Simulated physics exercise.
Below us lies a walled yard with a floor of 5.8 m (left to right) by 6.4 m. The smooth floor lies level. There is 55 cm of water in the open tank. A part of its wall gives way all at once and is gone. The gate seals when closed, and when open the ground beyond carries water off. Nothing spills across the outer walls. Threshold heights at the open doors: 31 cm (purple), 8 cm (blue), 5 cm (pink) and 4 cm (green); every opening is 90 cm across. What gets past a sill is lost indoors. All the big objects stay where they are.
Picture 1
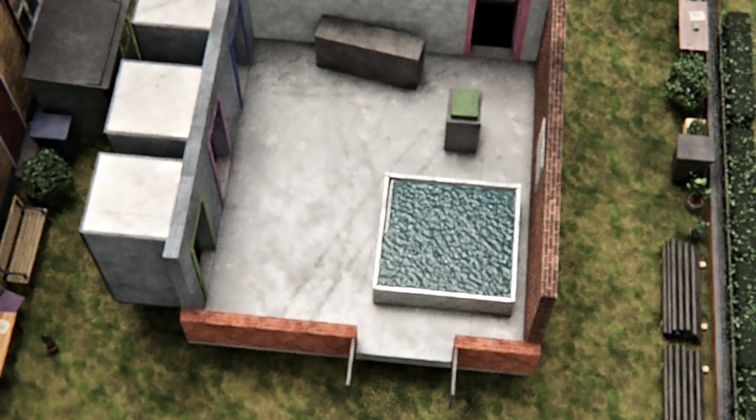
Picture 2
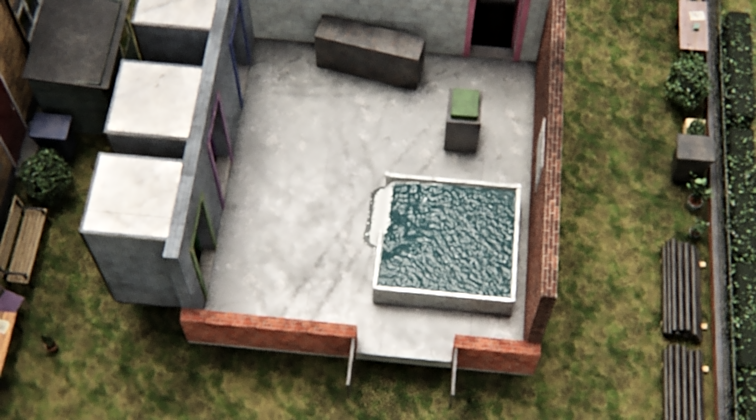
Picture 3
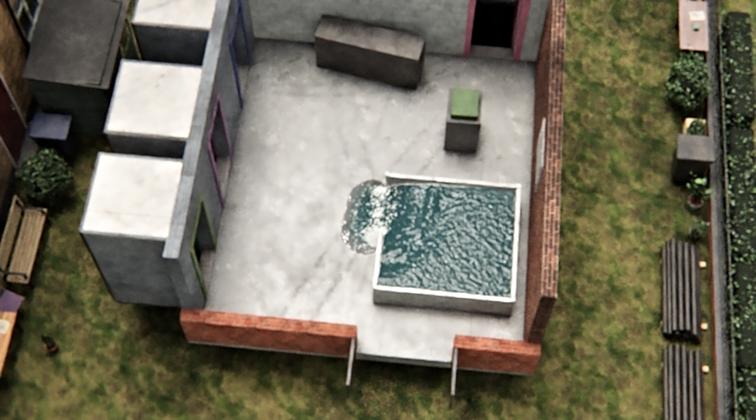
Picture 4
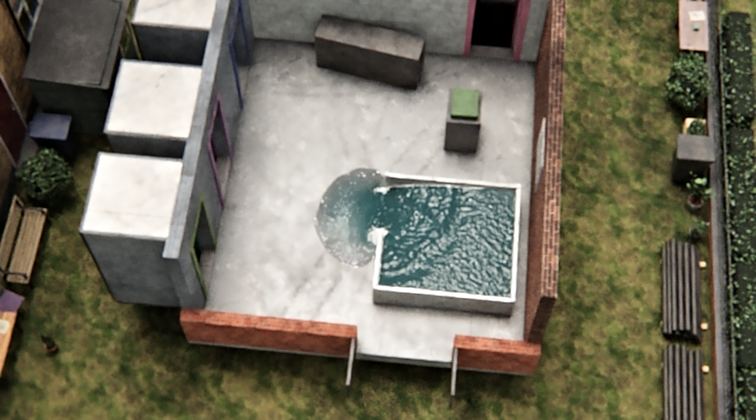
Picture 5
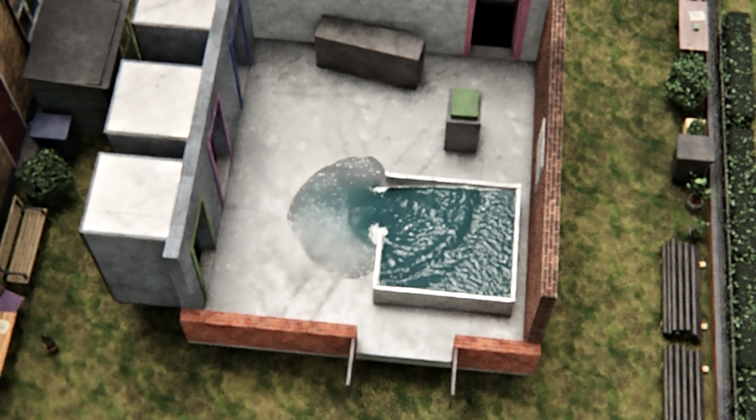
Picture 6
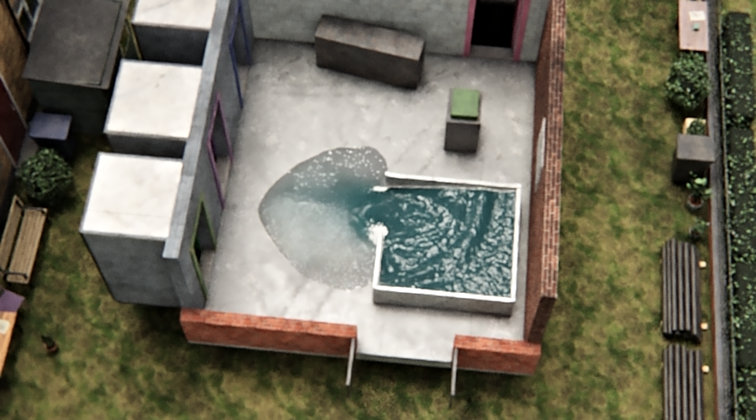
A square tank of water opens on its left side and water spreads leftward across the floor.
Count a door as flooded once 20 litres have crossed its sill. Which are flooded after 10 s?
Door by door: At the purple door it stays under the limit; at the blue door it passes the limit; at the pink door it keeps below the limit; at the green door it goes over the limit.
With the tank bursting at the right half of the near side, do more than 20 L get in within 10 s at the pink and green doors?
Against that limit: Pink over, green over.
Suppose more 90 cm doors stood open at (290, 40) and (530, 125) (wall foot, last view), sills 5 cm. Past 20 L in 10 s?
In that order: Past it, below.
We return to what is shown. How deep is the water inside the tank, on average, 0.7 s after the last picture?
Roughly 43 cm on average.
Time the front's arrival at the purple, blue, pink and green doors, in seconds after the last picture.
Purple 0.3 s, blue 1.2 s, pink 4.5 s, green 0.8 s.
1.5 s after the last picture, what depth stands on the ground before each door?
In cm: Purple 26, blue 12, pink 0, green 13.
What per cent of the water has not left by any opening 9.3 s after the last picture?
Roughly 88 in a hundred.
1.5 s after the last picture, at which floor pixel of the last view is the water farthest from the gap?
At about (252, 55).
Then, 0.7 s after the last picture water covers 30 % of the floor and is deepest (32 cm) near (376, 208); purple door 22 cm at the sill, 0 L in, blue door not reached, pink door not reached, green door not reached.
Then, 1.5 s after the last picture water covers 40 % of the floor and is deepest (28 cm) near (376, 208); purple door 26 cm at the sill, 0 L in, blue door 12 cm at the sill, 0 L in, pink door not reached, green door 13 cm at the sill, 15 L in.
Then, 2.8 s after the last picture water covers 45 % of the floor and is deepest (28 cm) near (324, 47); purple door 19 cm at the sill, 0 L in, blue door 11 cm at the sill, 13 L in, pink door not reached, green door 12 cm at the sill, 67 L in.
Then, 5.3 s after the last picture water covers 75 % of the floor and is deepest (19 cm) near (244, 99); purple door 14 cm at the sill, 0 L in, blue door 18 cm at the sill, 57 L in, pink door 2 cm at the sill, 0 L in, green door 12 cm at the sill, 139 L in.
Then, 9.3 s after the last picture water covers 100 % of the floor and is deepest (12 cm) near (244, 99); purple door 10 cm at the sill, 0 L in, blue door 11 cm at the sill, 114 L in, pink door 6 cm at the sill, 0 L in, green door 8 cm at the sill, 204 L in.
